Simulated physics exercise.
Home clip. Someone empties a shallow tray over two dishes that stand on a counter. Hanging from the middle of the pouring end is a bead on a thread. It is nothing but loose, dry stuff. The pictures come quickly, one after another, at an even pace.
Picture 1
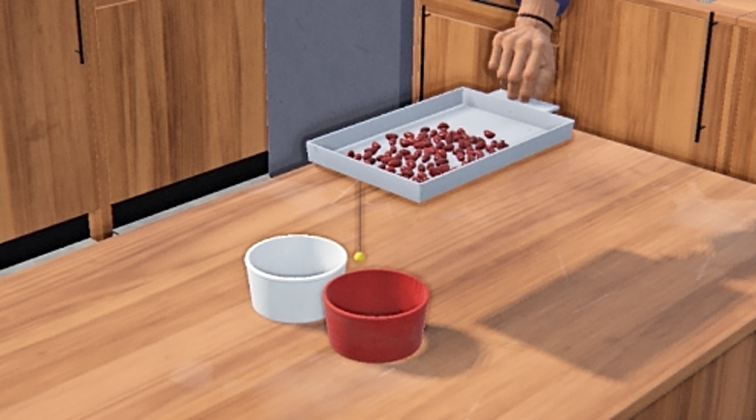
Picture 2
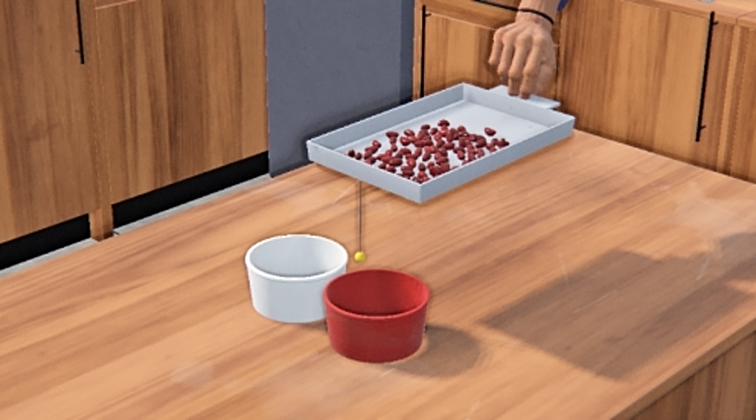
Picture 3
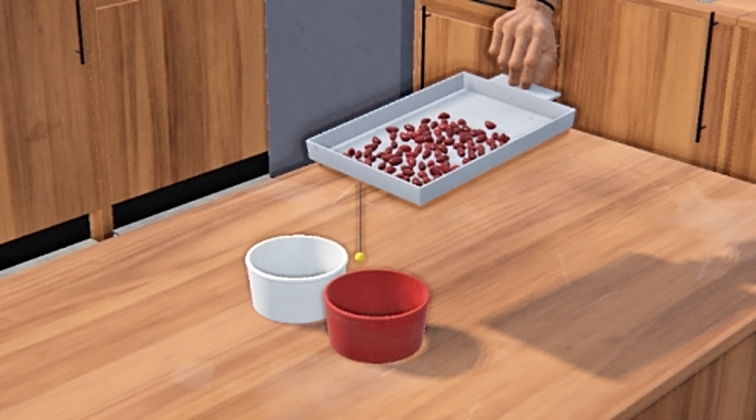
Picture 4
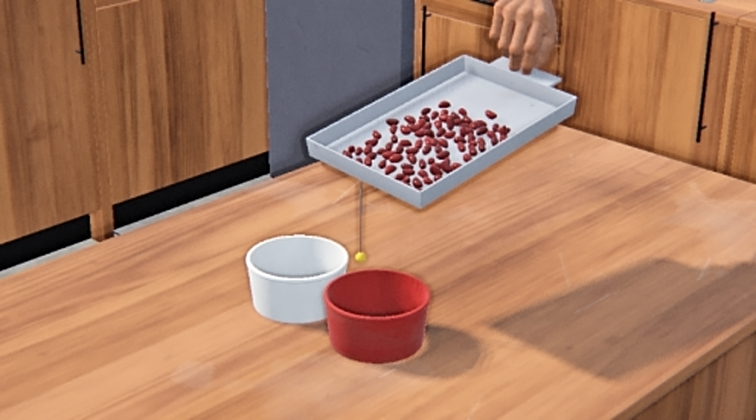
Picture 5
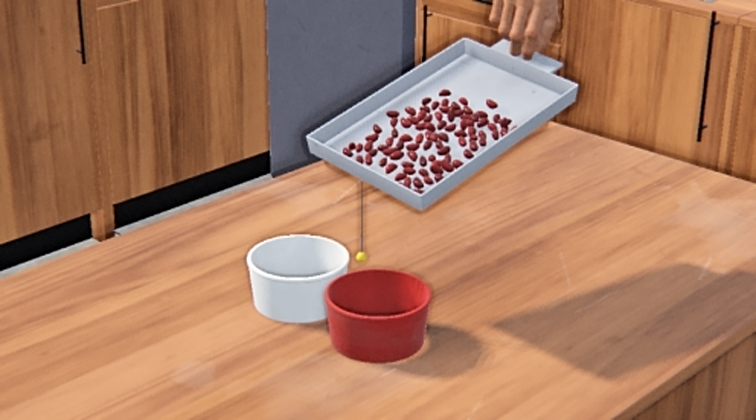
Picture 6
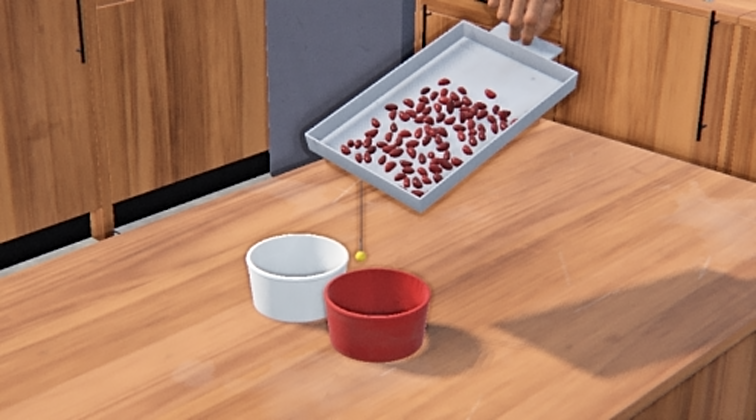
A hand gripped the handle of a shallow gray tray of red beans and slowly raised that end, slanting the tray more steeply above a white dish and a red dish on a wooden counter.
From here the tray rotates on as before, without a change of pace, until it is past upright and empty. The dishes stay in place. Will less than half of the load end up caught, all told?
No, between them the dishes get the bulk of it.
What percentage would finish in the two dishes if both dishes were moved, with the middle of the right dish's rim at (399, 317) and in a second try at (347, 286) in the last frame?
Around 70 and then 40 per cent.
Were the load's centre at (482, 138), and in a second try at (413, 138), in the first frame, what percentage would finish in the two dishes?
Around 90 percent the first time and around 80 percent the second time.
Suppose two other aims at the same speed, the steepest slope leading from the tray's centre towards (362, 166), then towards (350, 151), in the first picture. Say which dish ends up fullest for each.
The left-side dish first and the left-side dish second.
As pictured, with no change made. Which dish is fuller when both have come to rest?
The one that comes out ahead is the rightward one.
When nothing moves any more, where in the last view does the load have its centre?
Around (385, 337), give or take.
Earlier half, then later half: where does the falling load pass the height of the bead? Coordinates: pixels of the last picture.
I'd say close to (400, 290) at first and close to (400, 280) later on.
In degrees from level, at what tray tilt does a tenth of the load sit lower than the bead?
Reading: Some 115°.
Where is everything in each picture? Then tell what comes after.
Corners of the pouring end (309, 142) and (420, 183), level; middle of the load (442, 153), kidney beans; left dish (260, 291); right dish (340, 330); bead on its thread (360, 257), in the first picture.
Corners of the pouring end (310, 142) and (420, 184), level; middle of the load (434, 150), in the second picture.
Corners of the pouring end (309, 141) and (420, 187), tipped barely, lowest at the right corner; middle of the load (442, 148), in the third picture.
Corners of the pouring end (309, 138) and (420, 191), tipped a little, lowest at the right corner; middle of the load (434, 142), in the fourth picture.
Corners of the pouring end (309, 136) and (421, 194), tipped a little, lowest at the right corner; middle of the load (434, 137), in the fifth picture.
Corners of the pouring end (308, 134) and (420, 197), tipped clearly, lowest at the right corner; middle of the load (433, 132); left dish (262, 290); right dish (341, 329), in the sixth picture.
Just after the last frame, tray tipped steeply; every one on the tray.
A moment on, tray tipped past a quarter turn; almost all on the tray; just a few in the right dish; just a few in the air.
Further on, tray tipped past a quarter turn; roughly two thirds in the right dish; roughly a third outside both.
When it is over, tray tipped past a quarter turn; roughly two thirds in the right dish; not one in the left dish; roughly a third outside both.
